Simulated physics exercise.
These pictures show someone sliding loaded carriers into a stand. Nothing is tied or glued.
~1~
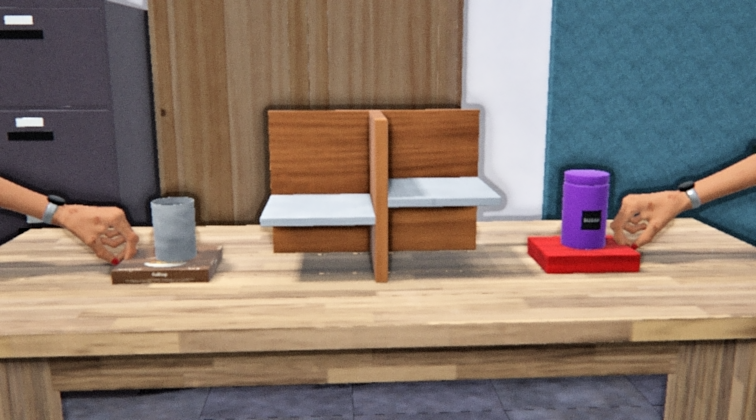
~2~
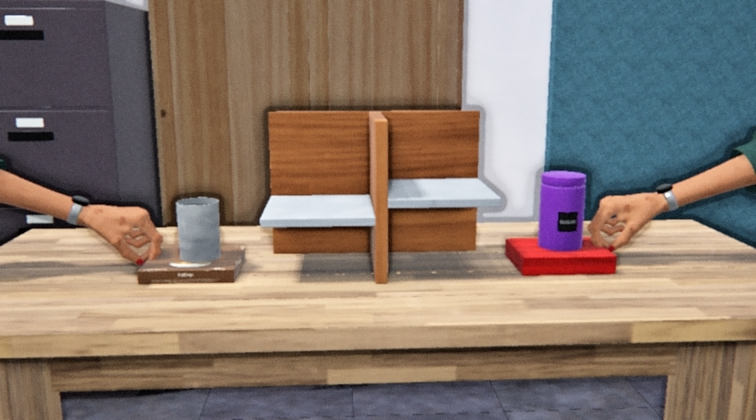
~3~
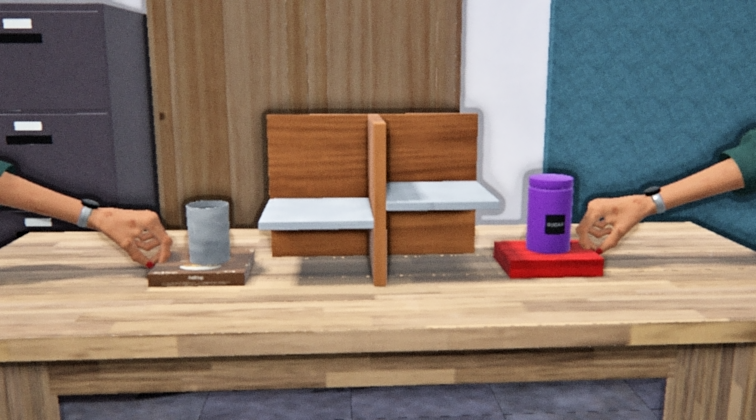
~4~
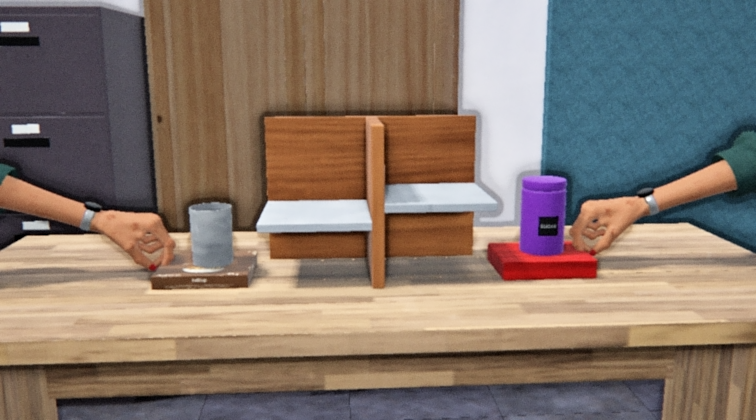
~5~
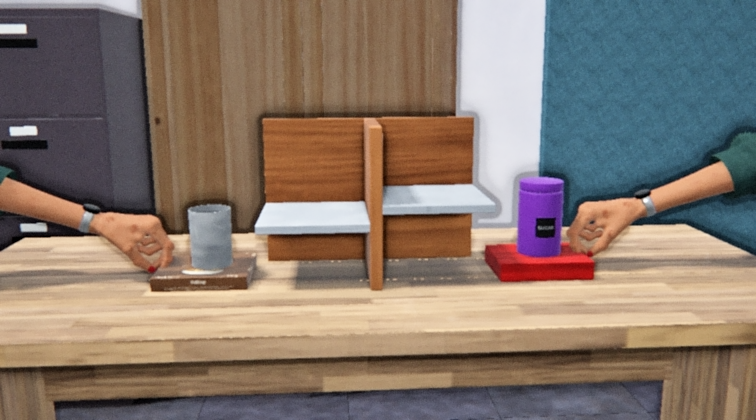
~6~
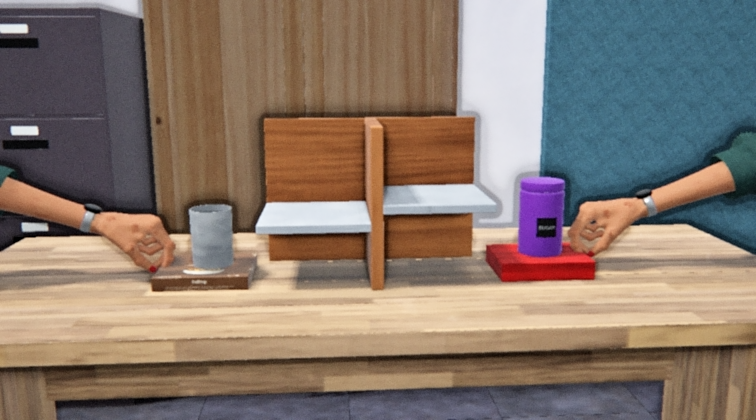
The video shows two hands on a wooden table pushing a brown box carrying a grey beaker and a red board carrying a purple jar inward toward a central wooden stand with pale shelves, before the movement slows to almost nothing.
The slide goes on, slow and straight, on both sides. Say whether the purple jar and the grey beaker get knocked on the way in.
Here the purple jar is knocked, the grey beaker is knocked.
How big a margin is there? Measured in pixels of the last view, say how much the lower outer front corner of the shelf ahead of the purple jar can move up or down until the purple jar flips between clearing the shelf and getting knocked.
Shift: 20 px, direction up.
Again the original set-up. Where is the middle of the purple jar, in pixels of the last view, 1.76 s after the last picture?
It ends up somewhere around (506, 214).
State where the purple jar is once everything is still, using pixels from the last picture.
Resting spot: Approximately (520, 241).
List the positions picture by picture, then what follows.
In the first picture, hands sliding the things forward; purple jar (585, 209); grey beaker (175, 229); red board (581, 254).
In the second picture, hands sliding the things forward; grey beaker (199, 229); brown box (195, 265).
In the third picture, hands sliding the things forward; purple jar (549, 214); shelf (377, 195).
In the fourth picture, hands sliding the things forward; grey beaker (212, 235); red board (540, 260).
In the fifth picture, hands sliding the things forward; purple jar (540, 217); brown box (206, 272).
In the sixth picture, hands sliding the things forward; purple jar (541, 217); grey beaker (212, 236); shelf (374, 199).
Then, 1.30 s later than the last frame, purple jar tilted by 16° near (504, 213); grey beaker pushed back on its carrier near (242, 236).
Then, 1.76 s later than the last frame, purple jar tilted by 50° near (506, 214); grey beaker tilted by 28° near (246, 235).
Then, 1.96 s later than the last frame, purple jar on its side near (524, 237); grey beaker tilted by 53° near (236, 245).
When it is over, the purple jar gets scraped off its spot, near (520, 241); the grey beaker gets scraped off its spot, near (216, 258).
